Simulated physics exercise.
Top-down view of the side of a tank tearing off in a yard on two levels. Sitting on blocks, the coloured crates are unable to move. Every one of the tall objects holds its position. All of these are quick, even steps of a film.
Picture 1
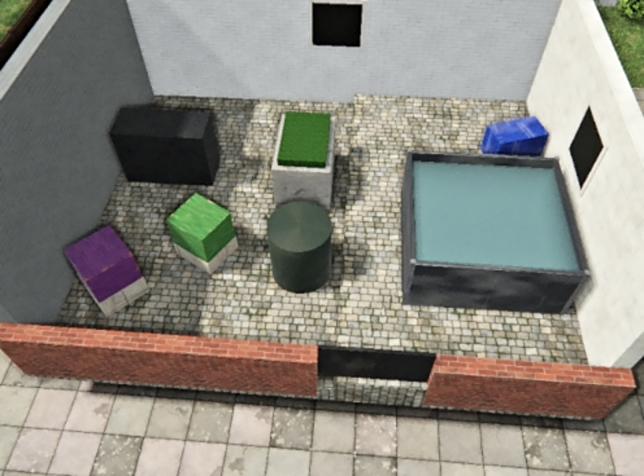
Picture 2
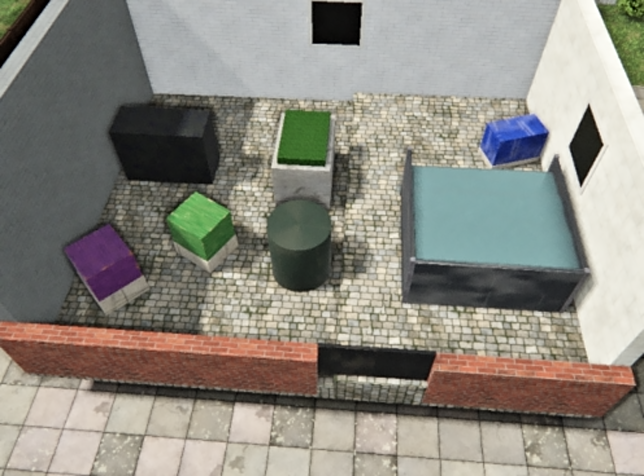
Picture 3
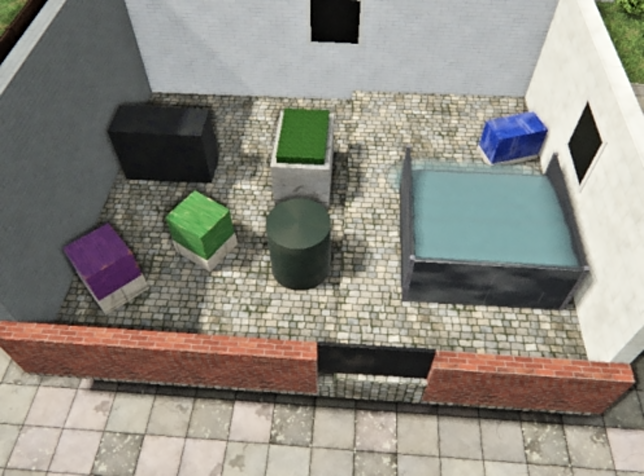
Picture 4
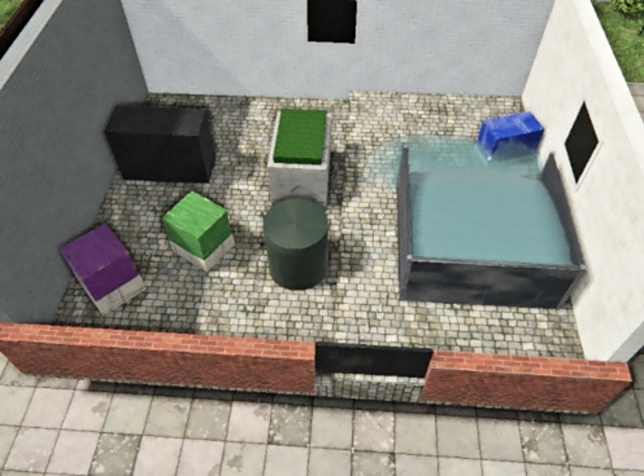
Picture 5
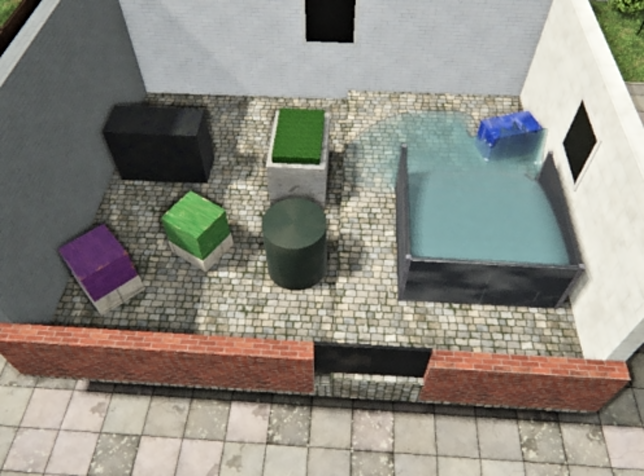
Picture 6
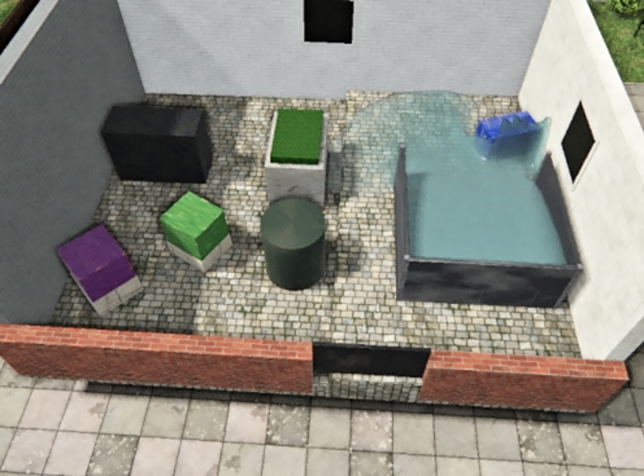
At the start, still water fills a dark-walled tank at the right of a walled, cobbled yard, among coloured crates and a dark green cylinder. The tank's far side is then gone, and water pours out through the gap, spreading over the cobbles around the blue crate while the other objects stay put.
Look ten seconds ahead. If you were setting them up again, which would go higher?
I'd say the blue crate goes higher, the purple crate can stay, the green crate can stay.
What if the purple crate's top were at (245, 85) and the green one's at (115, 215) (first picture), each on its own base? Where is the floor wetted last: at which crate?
Green crate.
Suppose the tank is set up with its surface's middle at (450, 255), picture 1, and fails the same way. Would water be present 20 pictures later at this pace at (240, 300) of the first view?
That spot: Bare.
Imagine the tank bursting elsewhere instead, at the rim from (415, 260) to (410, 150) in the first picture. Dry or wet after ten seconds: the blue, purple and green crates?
As I read it, the blue one is never reached; the purple one gets reached; finally the green one gets reached.
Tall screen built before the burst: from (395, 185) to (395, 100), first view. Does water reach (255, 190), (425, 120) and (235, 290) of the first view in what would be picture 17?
Taking the three spots in order: Spared, soaked, spared.
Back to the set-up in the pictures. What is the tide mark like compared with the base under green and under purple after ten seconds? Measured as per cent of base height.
80 %, then 60 %.
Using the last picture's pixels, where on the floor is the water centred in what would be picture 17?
The centre of mass sits at about (428, 168).
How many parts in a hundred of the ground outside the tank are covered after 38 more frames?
Some 90 in a hundred.
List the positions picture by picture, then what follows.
In the first picture, still water in the water tank at (489, 211).
In the second picture, the front is at a hidden place, out from the gap on the water tank's far side.
In the third picture, the front is at a hidden place, out from the gap on the water tank's far side.
In the fourth picture, the front is at (374, 155), out from the gap on the water tank's far side.
In the fifth picture, water pours out on the water tank's far side and has run to (370, 130).
In the sixth picture, water pours out on the water tank's far side and has run to (407, 94).
A moment on, water covers 30 % of the floor; the blue crate water round its plinth, the purple crate not reached, the green crate not reached.
Next, water covers 40 % of the floor; the blue crate water round its plinth, the purple crate not reached, the green crate not reached.
Then, water covers 65 % of the floor; the blue crate water round its plinth, the purple crate not reached, the green crate water round its plinth.
Later, water covers 90 % of the floor; the blue crate water round its plinth, the purple crate water round its plinth, the green crate water round its plinth.
In the end, water covers 95 % of the floor; the blue crate was topped, the purple crate stayed above the water, the green crate stayed above the water.
